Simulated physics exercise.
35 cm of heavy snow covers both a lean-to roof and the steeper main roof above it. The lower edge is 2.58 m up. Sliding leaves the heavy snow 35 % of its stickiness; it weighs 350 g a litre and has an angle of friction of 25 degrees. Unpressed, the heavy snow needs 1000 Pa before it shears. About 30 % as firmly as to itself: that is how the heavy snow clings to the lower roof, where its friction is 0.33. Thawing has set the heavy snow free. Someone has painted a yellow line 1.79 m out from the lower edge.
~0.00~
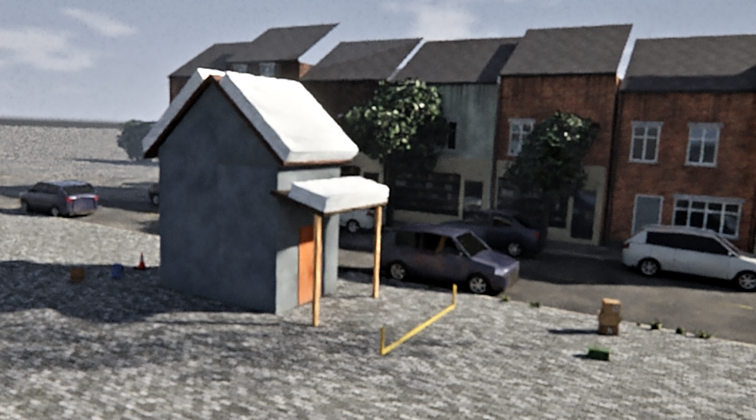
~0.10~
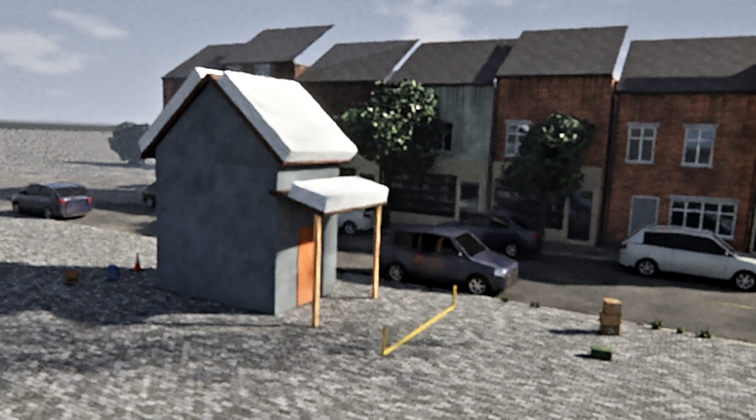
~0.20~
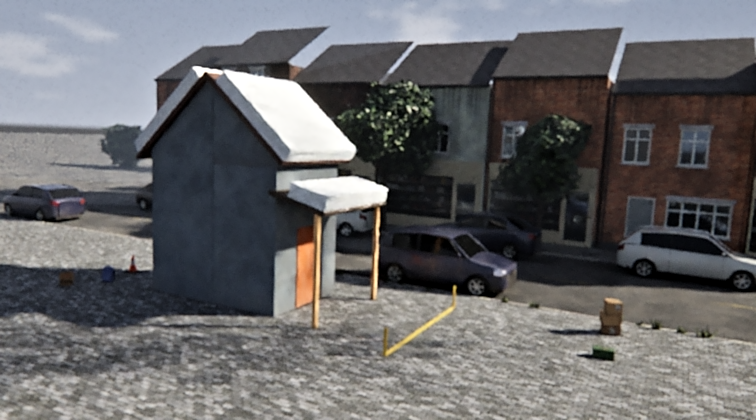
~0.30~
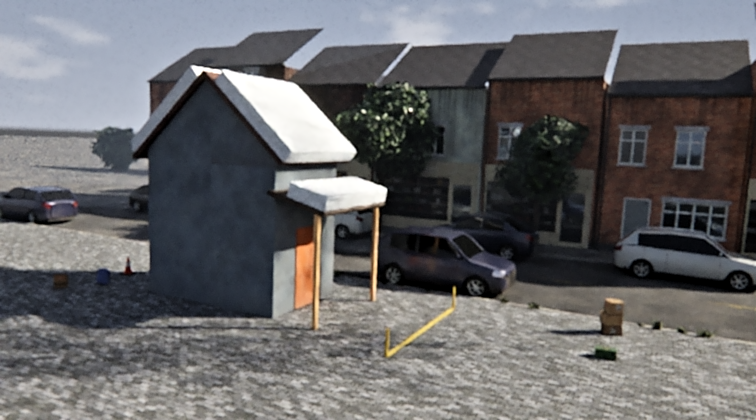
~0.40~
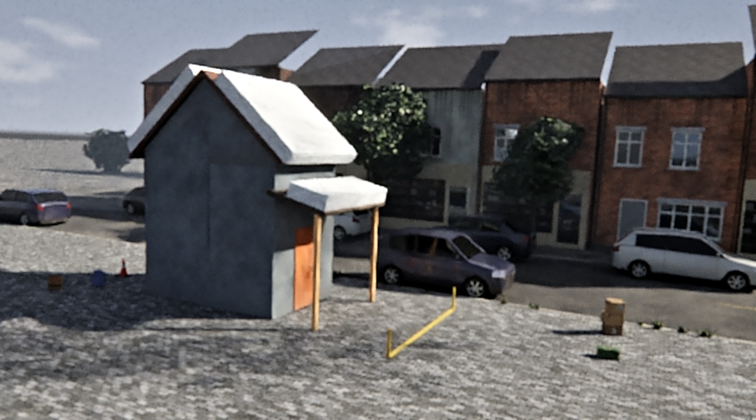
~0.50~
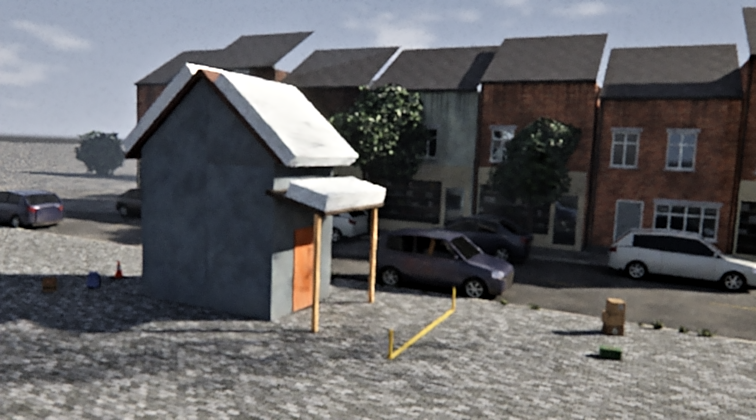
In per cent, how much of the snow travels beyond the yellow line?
Something like 9 %.
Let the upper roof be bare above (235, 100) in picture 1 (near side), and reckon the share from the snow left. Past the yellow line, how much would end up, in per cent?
Then around 3 percent.
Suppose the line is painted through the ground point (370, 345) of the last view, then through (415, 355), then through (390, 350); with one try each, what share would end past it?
About 30 %, 2 %, 18 %.
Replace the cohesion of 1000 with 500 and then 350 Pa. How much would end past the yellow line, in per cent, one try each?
Expect about 35 in a hundred, then about 40 in a hundred.
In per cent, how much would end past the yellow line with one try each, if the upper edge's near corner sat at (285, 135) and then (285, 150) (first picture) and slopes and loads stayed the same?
Try 1: Near 40 %; try 2: Near 25 %.
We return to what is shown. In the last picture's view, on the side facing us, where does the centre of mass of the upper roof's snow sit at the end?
That point lands roughly at (355, 292).
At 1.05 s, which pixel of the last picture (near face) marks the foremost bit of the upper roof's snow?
Position: Approx. (308, 177).
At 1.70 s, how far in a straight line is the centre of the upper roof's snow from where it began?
About 1.8 m.
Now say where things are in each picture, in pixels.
The first picture shows leading edge of the heavy snow at (285, 153).
The second picture shows leading edge of the heavy snow at (285, 153), its middle shifted 7 mm.
The third picture shows leading edge of the heavy snow at (285, 153), its middle shifted 2.8 cm.
The fourth picture shows leading edge of the heavy snow at (286, 154), its middle shifted 6.4 cm, 2 % of it past the upper edge, in one piece.
The fifth picture shows leading edge of the heavy snow at (287, 156), its middle shifted 12 cm, 4 % of it past the upper edge, in one piece.
The sixth picture shows leading edge of the heavy snow at (288, 151), its middle shifted 19 cm, 7 % of it past the upper edge, in one piece.
After 1.05 s, none is below the lower edge and 0 % is past the line.
After 1.70 s, none is below the lower edge and 0 % is past the line.
After 2.35 s, 29 % is below the lower edge and 0 % is past the line.
After 3.00 s, 57 % is below the lower edge and 5 % is past the line.
After 4.80 s, at the end, 69 % is below the lower edge and 9 % is past the line.
